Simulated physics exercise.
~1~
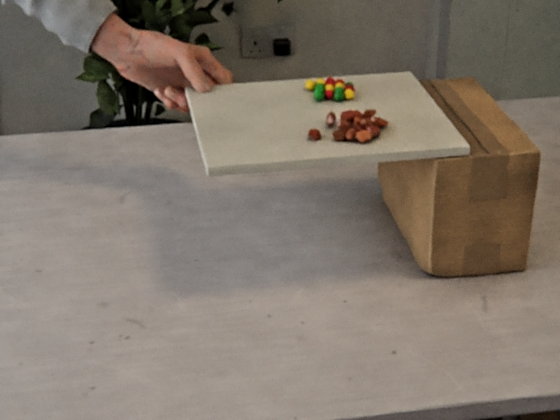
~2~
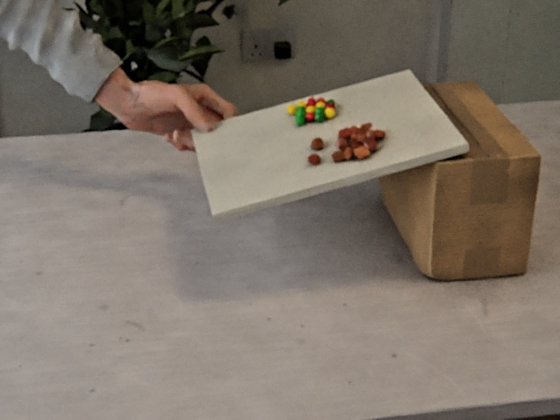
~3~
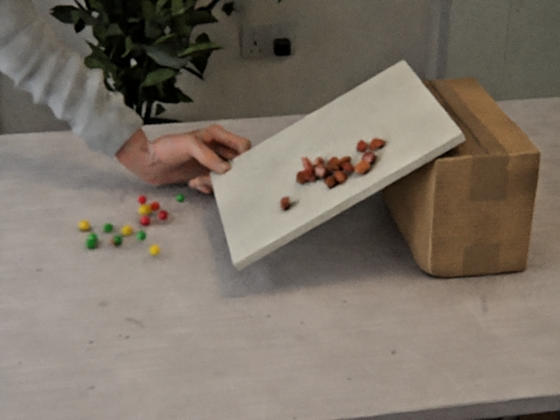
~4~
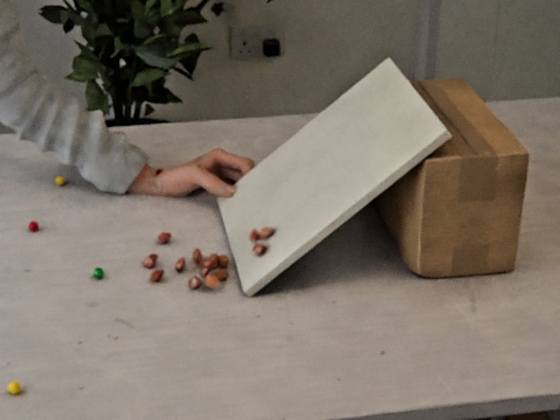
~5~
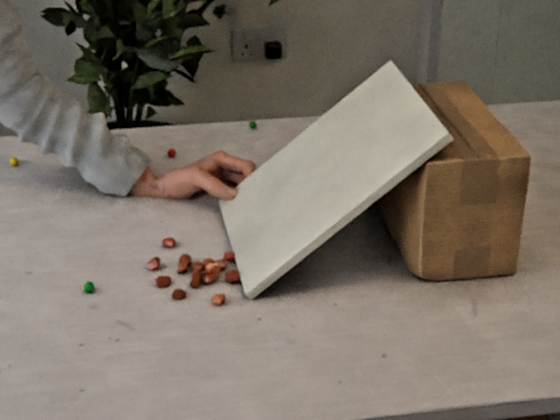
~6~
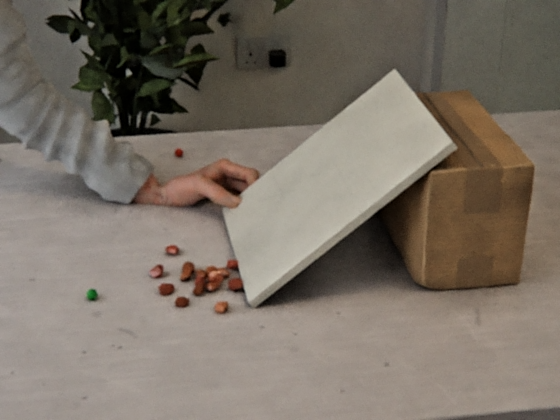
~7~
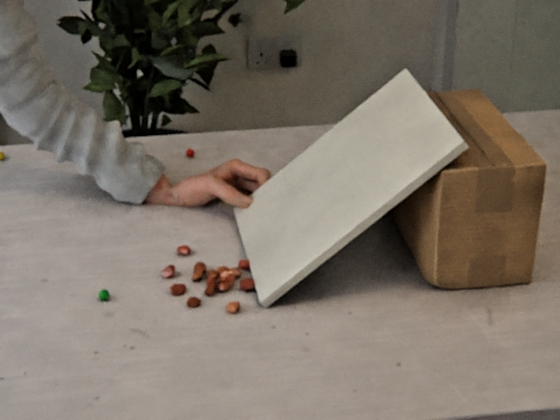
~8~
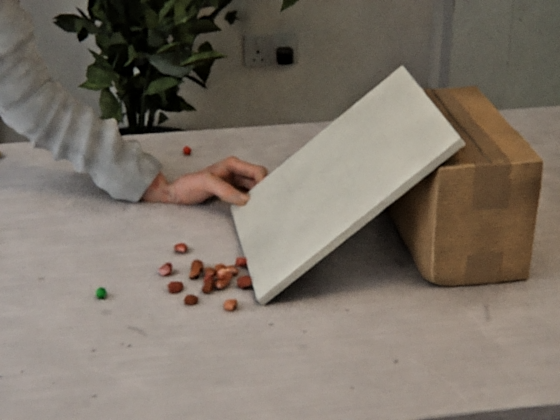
A hand in a pale grey sleeve holds the left end of a flat, off-white board, its right end resting on a brown cardboard box on a grey table, seen from the front and slightly above. Bright multicoloured candies lie at the far side, reddish-brown nuts nearer. As the hand lowers its end, the candies roll off leftward first and scatter across the table. The nuts slide down the steepening board and gather at its foot. Finally the hand stays at the tilted board, the nuts clustered close by, with only a few candies left in view.
